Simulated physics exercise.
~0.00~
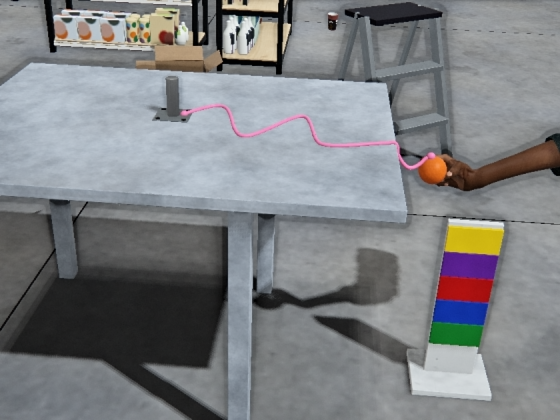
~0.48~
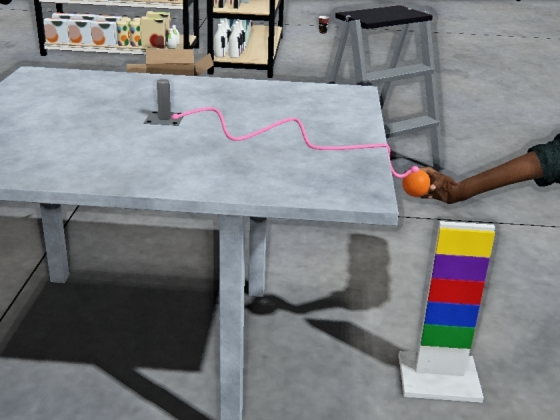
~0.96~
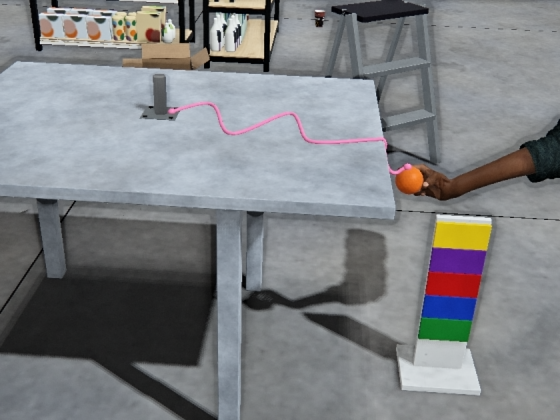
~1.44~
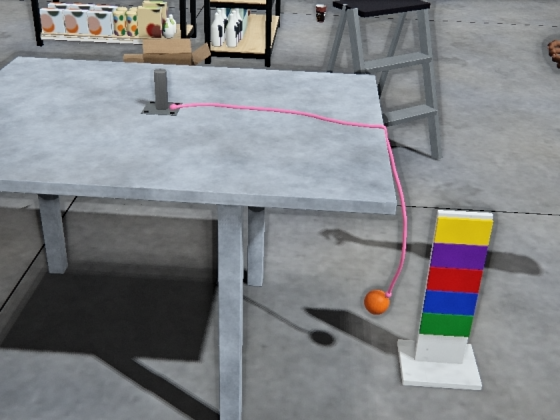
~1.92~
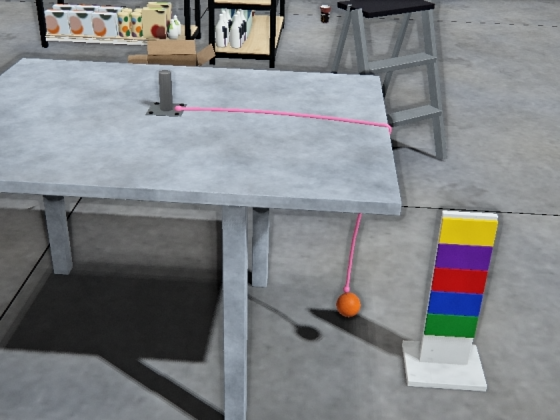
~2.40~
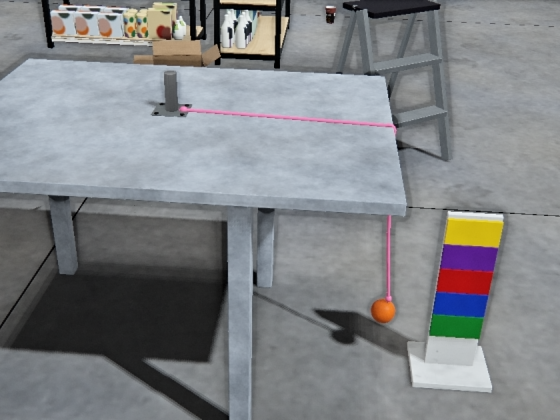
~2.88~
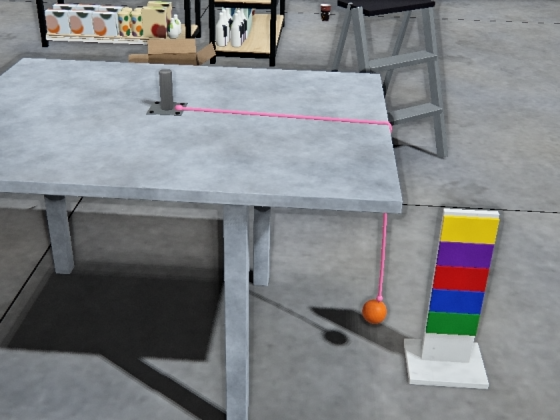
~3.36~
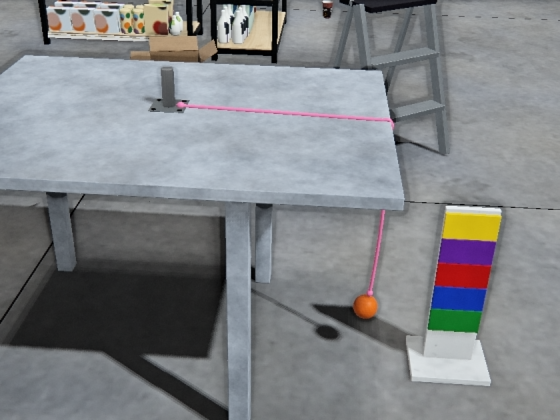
An orange ball on a slack pink cord is held by a hand beyond a gray table's edge, beside a board striped yellow, purple, red, blue and green. Released, it drops until the cord tightens, then swings gently left and right, hanging about level with the green band.
